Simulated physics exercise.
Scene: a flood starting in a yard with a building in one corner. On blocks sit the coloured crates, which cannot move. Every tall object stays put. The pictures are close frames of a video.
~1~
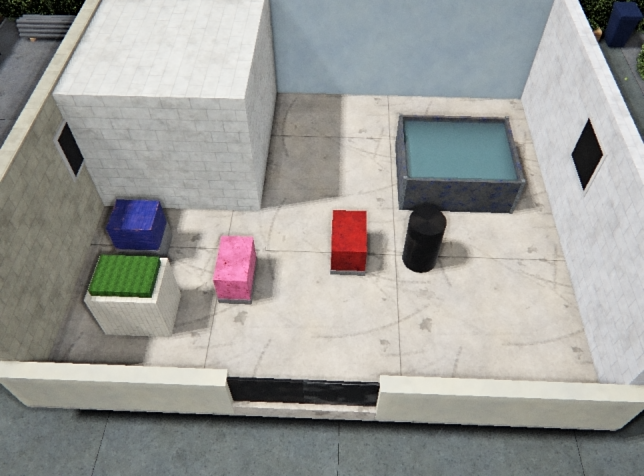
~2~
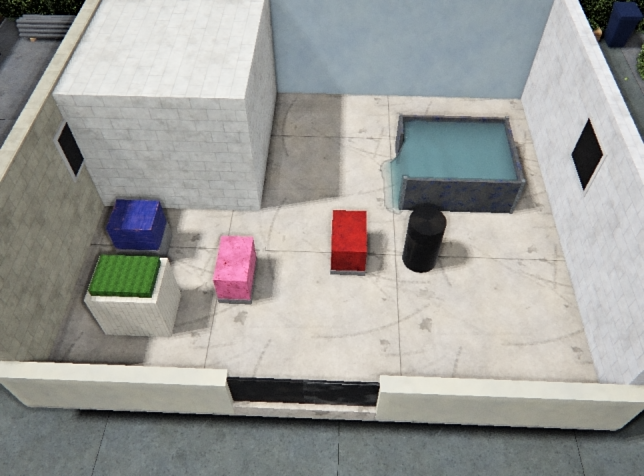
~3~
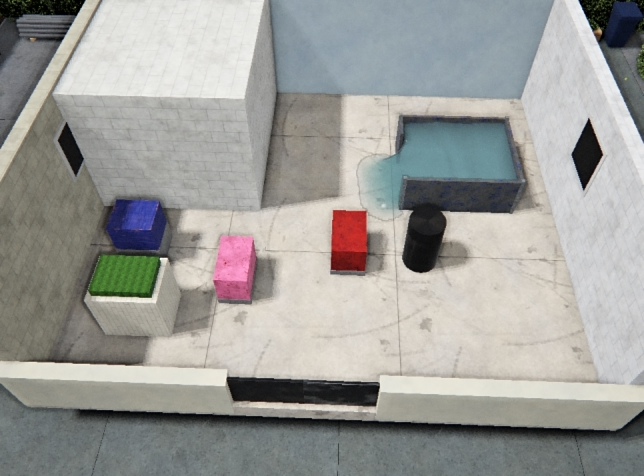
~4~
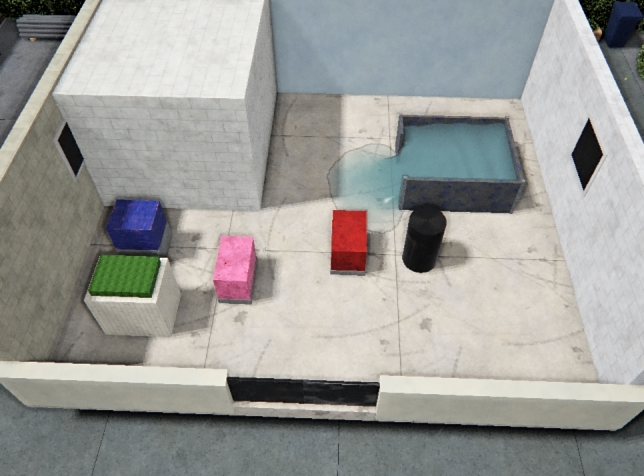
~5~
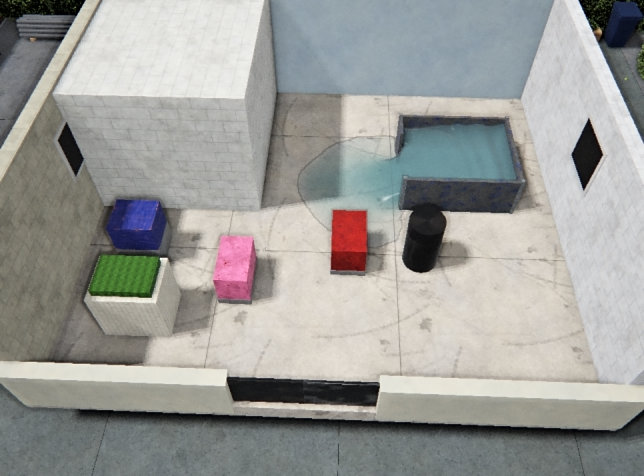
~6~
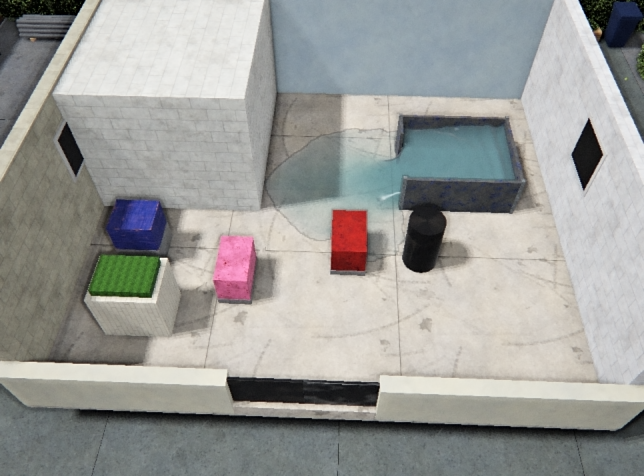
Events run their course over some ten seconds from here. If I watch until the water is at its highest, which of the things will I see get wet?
You would see this: The blue crate keeps dry; the red crate gets wet; the pink crate gets wet.
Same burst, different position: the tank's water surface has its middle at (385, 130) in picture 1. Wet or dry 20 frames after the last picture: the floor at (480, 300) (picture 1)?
There: Clear.
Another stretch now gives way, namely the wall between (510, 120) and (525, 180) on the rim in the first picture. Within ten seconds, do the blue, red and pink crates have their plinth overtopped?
As I read it, the blue one is never reached; the red one is never reached; finally the pink one is never reached.
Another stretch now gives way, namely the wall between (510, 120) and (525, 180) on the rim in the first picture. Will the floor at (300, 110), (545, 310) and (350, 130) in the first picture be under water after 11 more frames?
Taking them in turn, I get left untouched, then sodden, then left untouched.
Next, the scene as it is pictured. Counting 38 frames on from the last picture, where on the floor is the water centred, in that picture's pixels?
The water centres close to (328, 206).
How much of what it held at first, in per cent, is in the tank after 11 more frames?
Near 42 in a hundred.
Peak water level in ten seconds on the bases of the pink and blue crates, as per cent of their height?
Some 250 and 70 % respectively.
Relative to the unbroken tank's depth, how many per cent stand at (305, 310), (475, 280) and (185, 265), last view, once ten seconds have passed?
First spot roughly 10 %, second 6 %, third 8 %.
A moment on, water covers 20 % of the floor; the blue crate not reached, the red crate water round its plinth, the pink crate water round its plinth.
Next, water covers 30 % of the floor; the blue crate water round its plinth, the red crate water round its plinth, the pink crate water round its plinth.
Then, water covers 50 % of the floor; the blue crate water round its plinth, the red crate water round its plinth, the pink crate water round its plinth.
Later, water covers 75 % of the floor; the blue crate water round its plinth, the red crate water round its plinth, the pink crate water round its plinth.
In the end, water covers 95 % of the floor; the blue crate stayed above the water, the red crate was topped, the pink crate was topped.
